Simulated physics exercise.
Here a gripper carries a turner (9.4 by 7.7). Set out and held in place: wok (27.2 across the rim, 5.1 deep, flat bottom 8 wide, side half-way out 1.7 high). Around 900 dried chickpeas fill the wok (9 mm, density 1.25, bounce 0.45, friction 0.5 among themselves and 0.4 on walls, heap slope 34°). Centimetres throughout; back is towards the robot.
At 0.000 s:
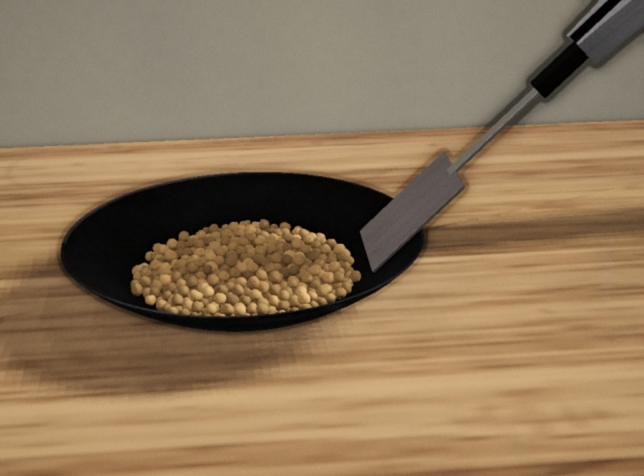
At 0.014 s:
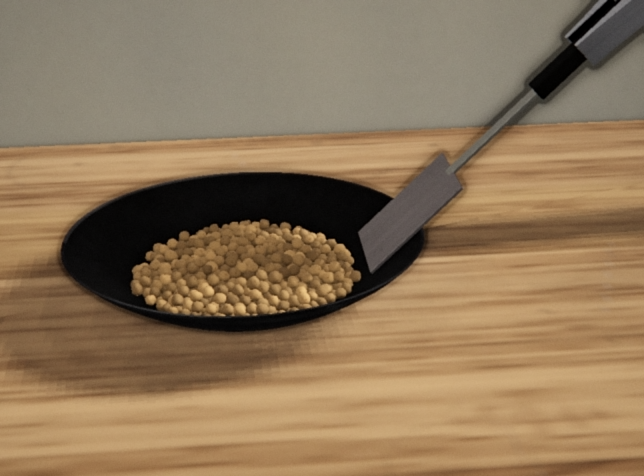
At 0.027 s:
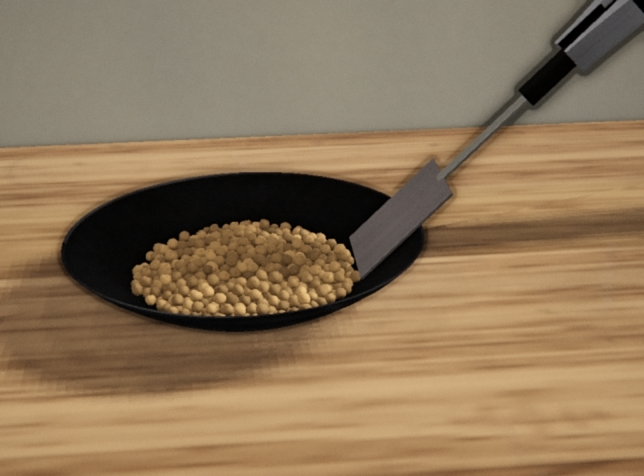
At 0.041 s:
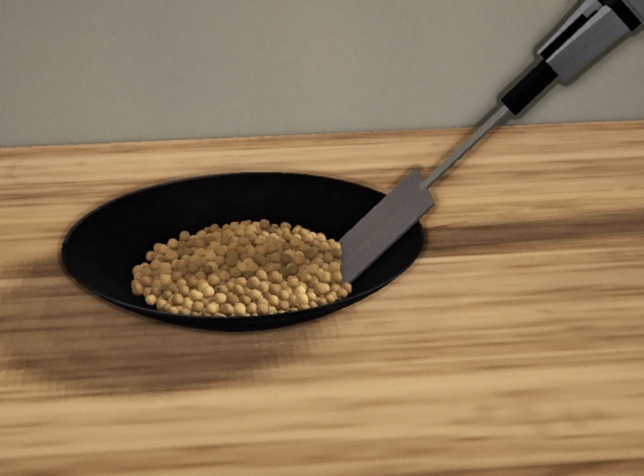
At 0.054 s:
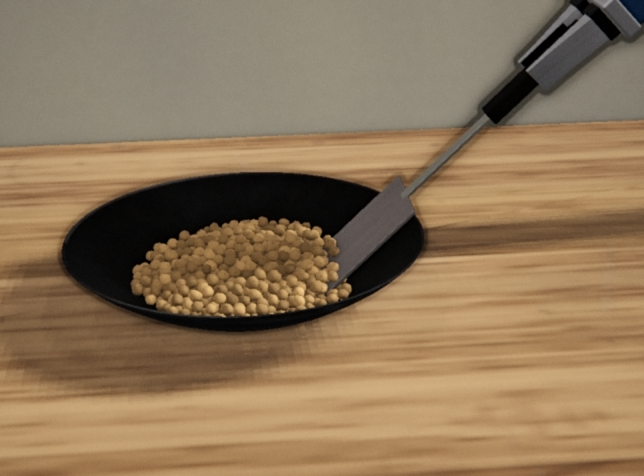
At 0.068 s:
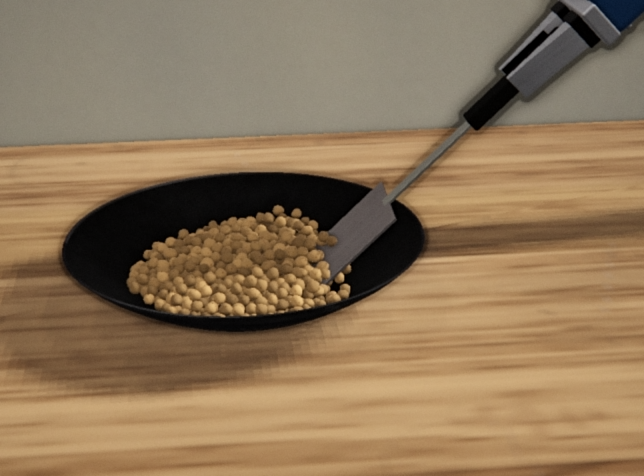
A robotic arm slides a turner leftward into a pile of chickpeas in a black wok.
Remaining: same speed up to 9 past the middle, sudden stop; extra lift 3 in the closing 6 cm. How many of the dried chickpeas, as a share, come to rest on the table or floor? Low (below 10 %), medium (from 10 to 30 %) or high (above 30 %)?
Answer: High; above 30 % of the dried chickpeas finish on the table or floor.
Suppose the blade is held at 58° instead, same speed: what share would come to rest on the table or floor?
It would be near 45 per cent.
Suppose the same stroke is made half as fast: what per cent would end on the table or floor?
It would be near 20 per cent.
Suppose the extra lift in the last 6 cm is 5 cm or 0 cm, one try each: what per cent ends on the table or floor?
About 35 and 45 per cent.
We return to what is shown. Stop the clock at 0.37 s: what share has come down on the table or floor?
Some 20 per cent.
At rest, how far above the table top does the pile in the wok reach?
About 5.0 cm.
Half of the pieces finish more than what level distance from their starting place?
Some 7 cm.
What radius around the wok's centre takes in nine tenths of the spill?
Some 65 cm.
After 0.11 s, sloping 44°, highest piece 7 above the table; 900 in the wok.
After 0.15 s, sloping 44°, highest piece 9 above the table; 898 in the wok, 2 on the blade or in flight.
After 0.37 s, sloping 44°, highest piece 12 above the table; 553 in the wok, 188 on the table or floor, 159 on the blade or in flight.
After 1.42 s, sloping 44°, highest piece 5 above the table; 553 in the wok, 347 on the table or floor.
In the end, 553 in the wok, 347 on the table or floor. That is 39 % on the table or floor.
